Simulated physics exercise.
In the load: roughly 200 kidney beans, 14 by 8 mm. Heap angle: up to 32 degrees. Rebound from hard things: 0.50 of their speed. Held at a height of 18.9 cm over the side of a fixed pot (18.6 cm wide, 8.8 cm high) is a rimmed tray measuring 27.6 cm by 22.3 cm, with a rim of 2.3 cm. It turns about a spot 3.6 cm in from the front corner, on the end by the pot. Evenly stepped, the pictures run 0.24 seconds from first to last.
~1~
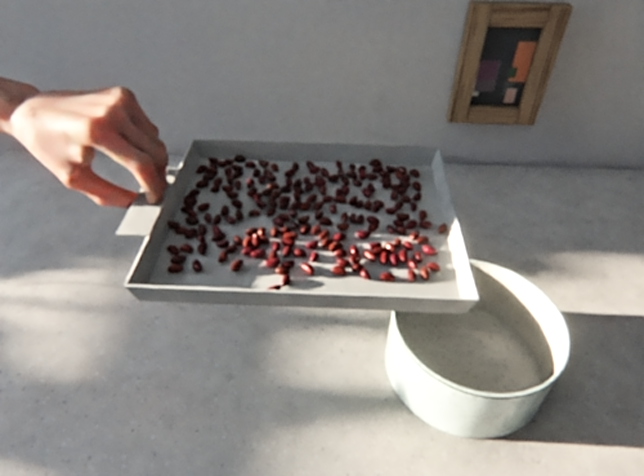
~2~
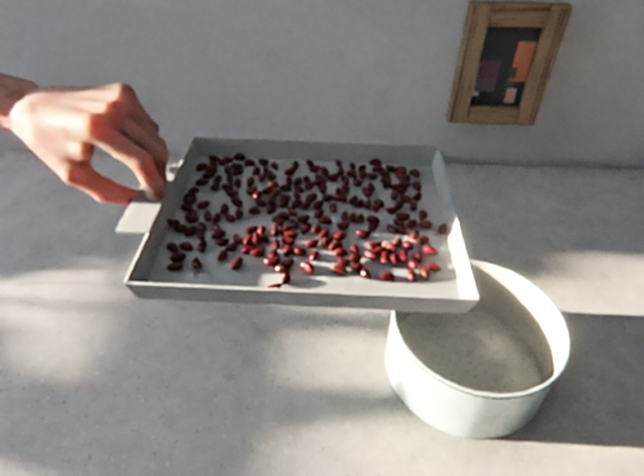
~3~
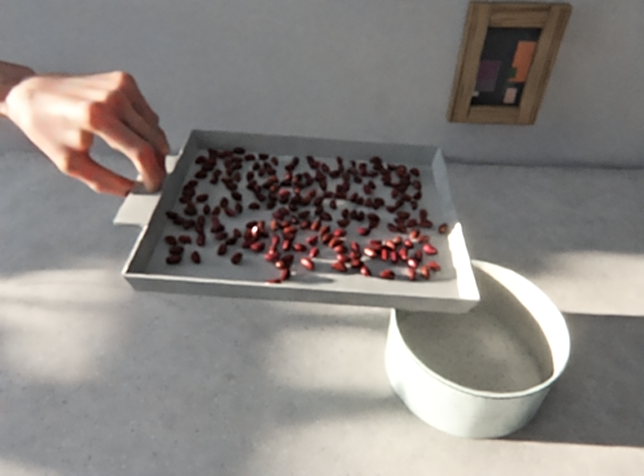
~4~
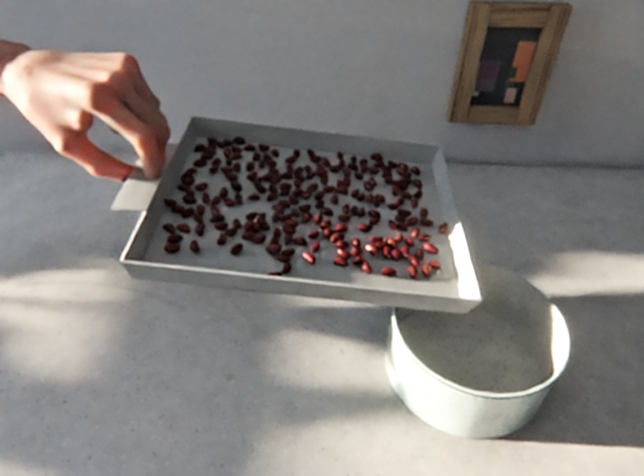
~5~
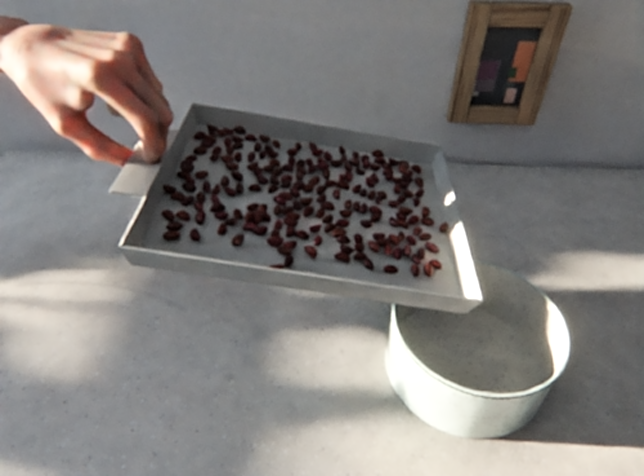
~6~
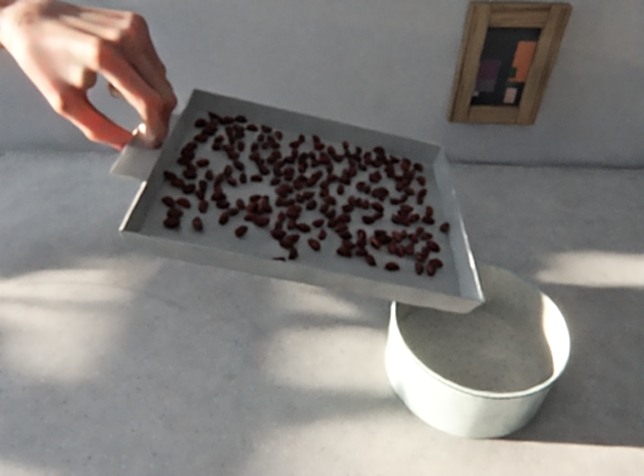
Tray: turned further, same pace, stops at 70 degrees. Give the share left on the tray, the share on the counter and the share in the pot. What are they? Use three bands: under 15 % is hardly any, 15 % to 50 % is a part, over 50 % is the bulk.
Shares - left on the tray: The bulk; counter: Hardly any; pot: A part.
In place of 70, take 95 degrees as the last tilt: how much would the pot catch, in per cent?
Near 80 %, then.
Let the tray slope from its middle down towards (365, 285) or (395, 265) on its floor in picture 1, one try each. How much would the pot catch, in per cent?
Roughly 5 % for the first direction, roughly 25 % for the second.
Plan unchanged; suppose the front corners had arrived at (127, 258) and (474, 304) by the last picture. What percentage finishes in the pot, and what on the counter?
That works out as pot 0 and counter 65.
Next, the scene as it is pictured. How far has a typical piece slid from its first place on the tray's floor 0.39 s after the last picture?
About 7 cm.
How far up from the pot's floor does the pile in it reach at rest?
About 1.0 cm.
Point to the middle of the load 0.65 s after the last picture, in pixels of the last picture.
(456, 216) or thereabouts.
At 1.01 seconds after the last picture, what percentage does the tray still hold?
I'd say close to 75 per cent.
Then, 0.39 s after the last picture, tilt 41 degrees; the tray holds 100 %, the pot 0 %.
Then, 0.65 s after the last picture, tilt 59 degrees; the tray holds 95 %, the pot 0 %.
Then, 1.01 s after the last picture, tilt 70 degrees; the tray holds 75 %, the pot 20 %.
In the end, tray 75 %, counter 5 %, pot 25 %.
